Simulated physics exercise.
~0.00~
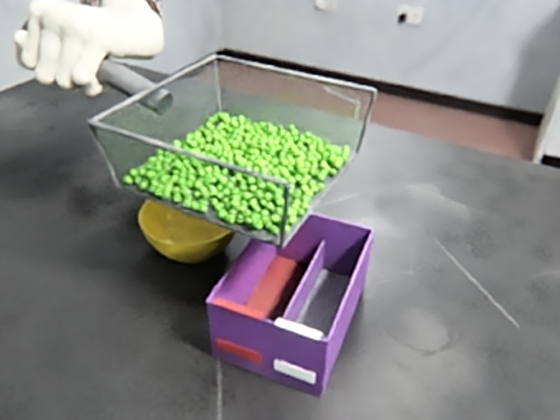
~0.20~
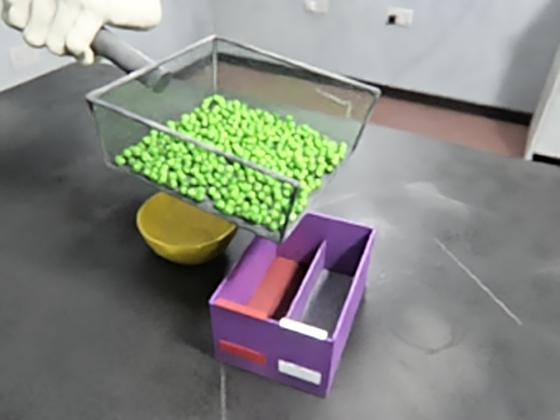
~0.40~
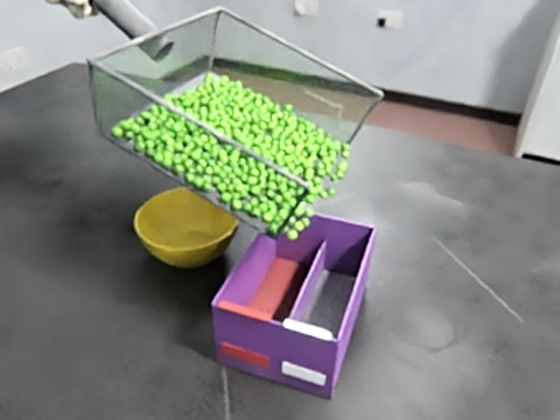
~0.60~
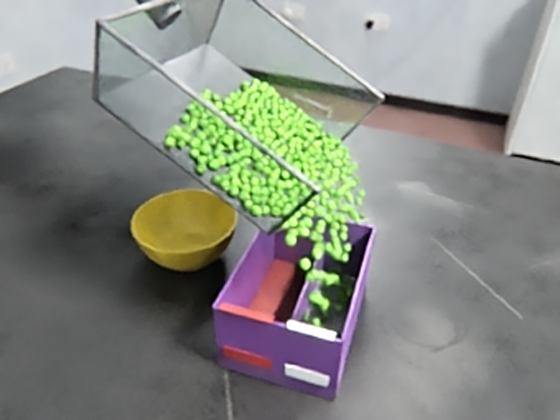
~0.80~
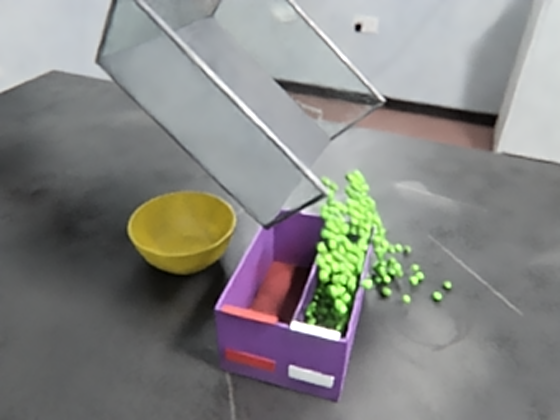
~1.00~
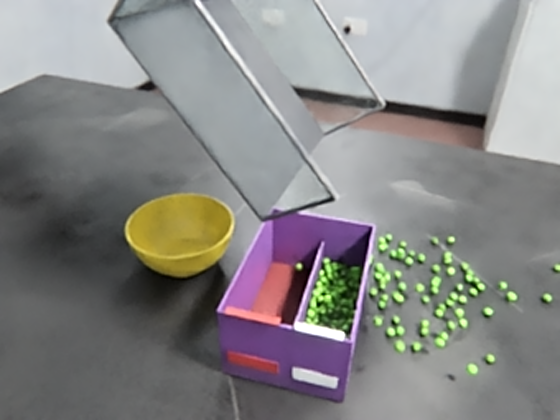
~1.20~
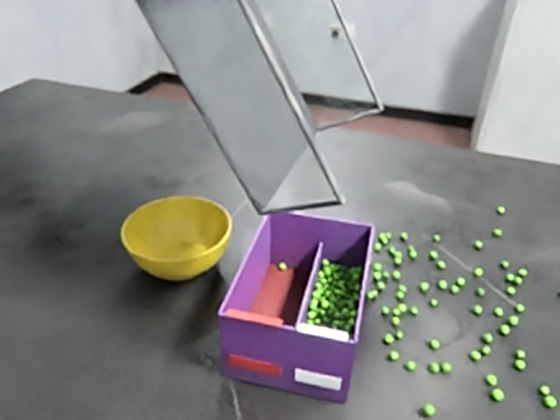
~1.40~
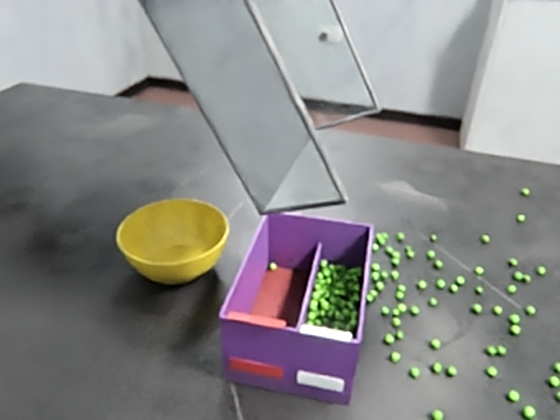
A clear, open-ended scoop heaped with bright green peas hangs over a dark grey tabletop, seen from above at an angle as the view drifts slightly sideways. Below it sit a yellow bowl on the left and a purple tin with a red section and a white-labelled section. A white-gloved hand grips the handle and tips the scoop down to the right. The peas slide to the open end and pour into the white-labelled section, some scattering across the table to the right. The scoop ends empty and steeply tilted, with most peas in that section, a stray one in the red section, and the bowl empty.
